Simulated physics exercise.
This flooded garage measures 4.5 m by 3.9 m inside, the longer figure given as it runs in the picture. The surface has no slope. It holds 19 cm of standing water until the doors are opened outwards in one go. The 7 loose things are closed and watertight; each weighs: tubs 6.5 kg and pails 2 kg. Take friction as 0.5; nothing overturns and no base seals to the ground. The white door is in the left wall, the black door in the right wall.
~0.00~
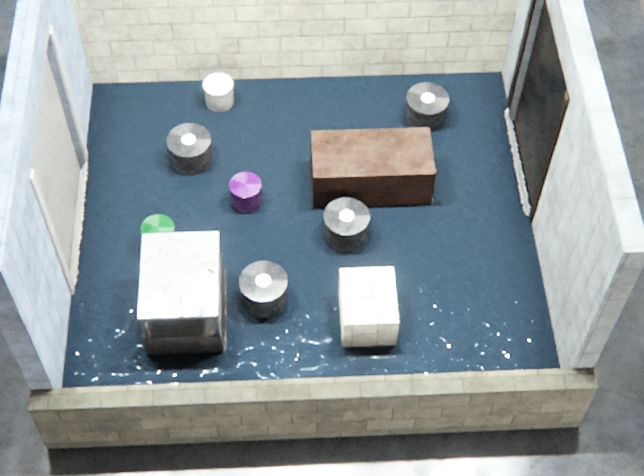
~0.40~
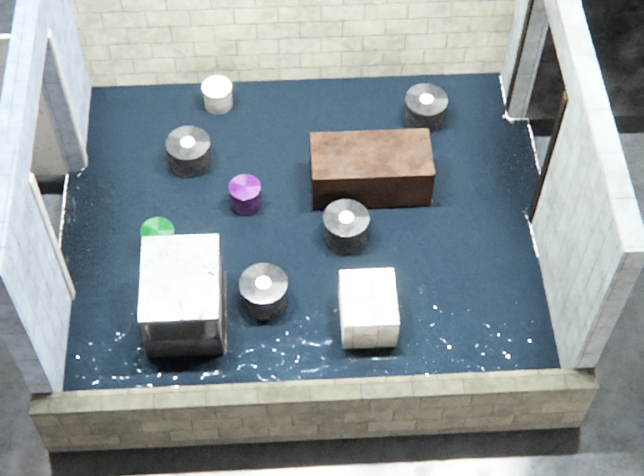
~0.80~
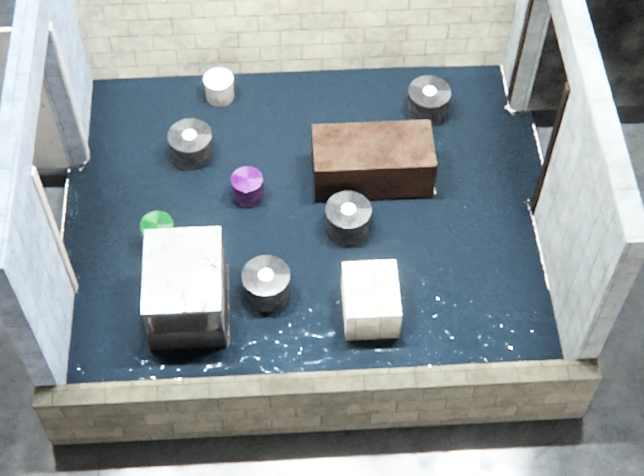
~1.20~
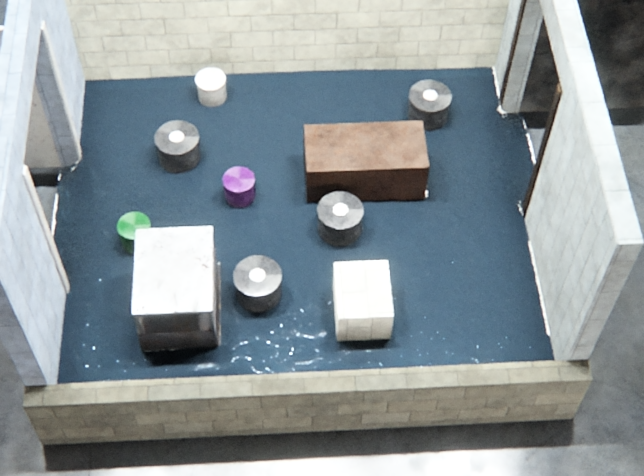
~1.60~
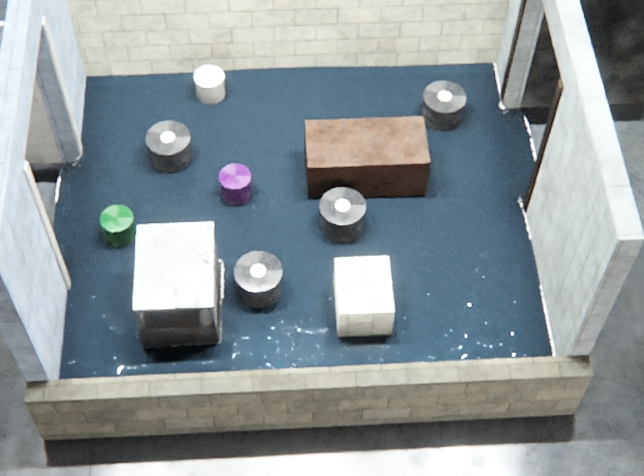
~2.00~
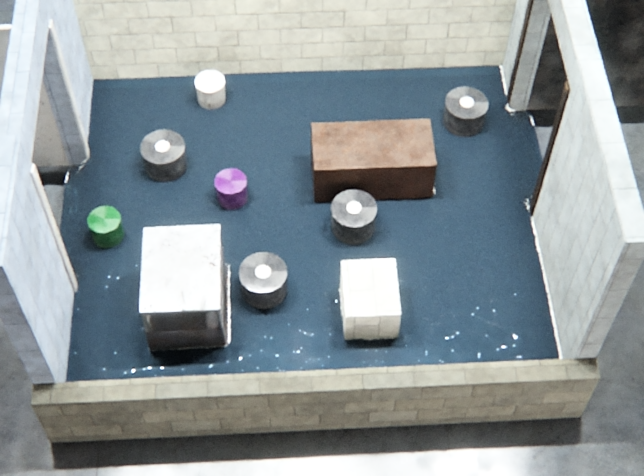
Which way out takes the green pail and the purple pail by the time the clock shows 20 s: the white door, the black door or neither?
Green pail: White door; purple pail: White doorway.
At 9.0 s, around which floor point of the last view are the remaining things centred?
Around (213, 194).
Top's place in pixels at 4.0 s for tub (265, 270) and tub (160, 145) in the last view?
Around (249, 244) and (70, 178).
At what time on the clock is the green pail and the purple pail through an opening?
Near 2.5 and 7.5 s.
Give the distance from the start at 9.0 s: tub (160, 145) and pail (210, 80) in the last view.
In that order: Gone out, 80 cm.
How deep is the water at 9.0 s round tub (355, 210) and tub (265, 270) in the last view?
Roughly 8 and 8 cm.
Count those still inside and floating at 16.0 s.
1 of them.
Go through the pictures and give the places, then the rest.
The green pail at (157, 228), afloat; the purple pail at (245, 185) floats; 19 cm deep round most things; 0 of 7 have shifted, in the first picture.
The green pail at (157, 231) floats; the purple pail at (245, 187) floats; about 2980 L in view; 0 of 7 have shifted, in the second picture.
The green pail at (156, 225), afloat, 3 cm from its start; the purple pail at (247, 179) floats; about 2890 L in view; 0 of 7 have shifted, in the third picture.
The green pail at (134, 225), afloat, 17 cm from its start; the purple pail at (239, 179) floats; 19 cm deep round most things; 3 of 7 have shifted, in the fourth picture.
The green pail at (117, 218), afloat, 35 cm from its start; the purple pail at (235, 176) floats, 5 cm from its start; about 2690 L in view; 3 of 7 have shifted, in the fifth picture.
The green pail at (104, 219) floats, 54 cm from its start; the purple pail at (230, 181) floats, 16 cm from its start; about 2590 L in view; 6 of 7 have shifted, in the sixth picture.
After 4.0 s the green pail has gone out by the white door; the purple pail is near (181, 182), 0.7 m from its start, afloat; 2 of 7 are out; 5 afloat.
After 9.0 s the green pail has gone out by the white door; the purple pail has gone out by the white door; 4 of 7 are out; 3 afloat.
After 16.0 s the green pail has gone out by the white door; the purple pail has gone out by the white door; 6 of 7 are out; 1 afloat.
After 20.0 s the green pail has gone out by the white door; the purple pail has gone out by the white door; 6 of 7 are out; 1 afloat.
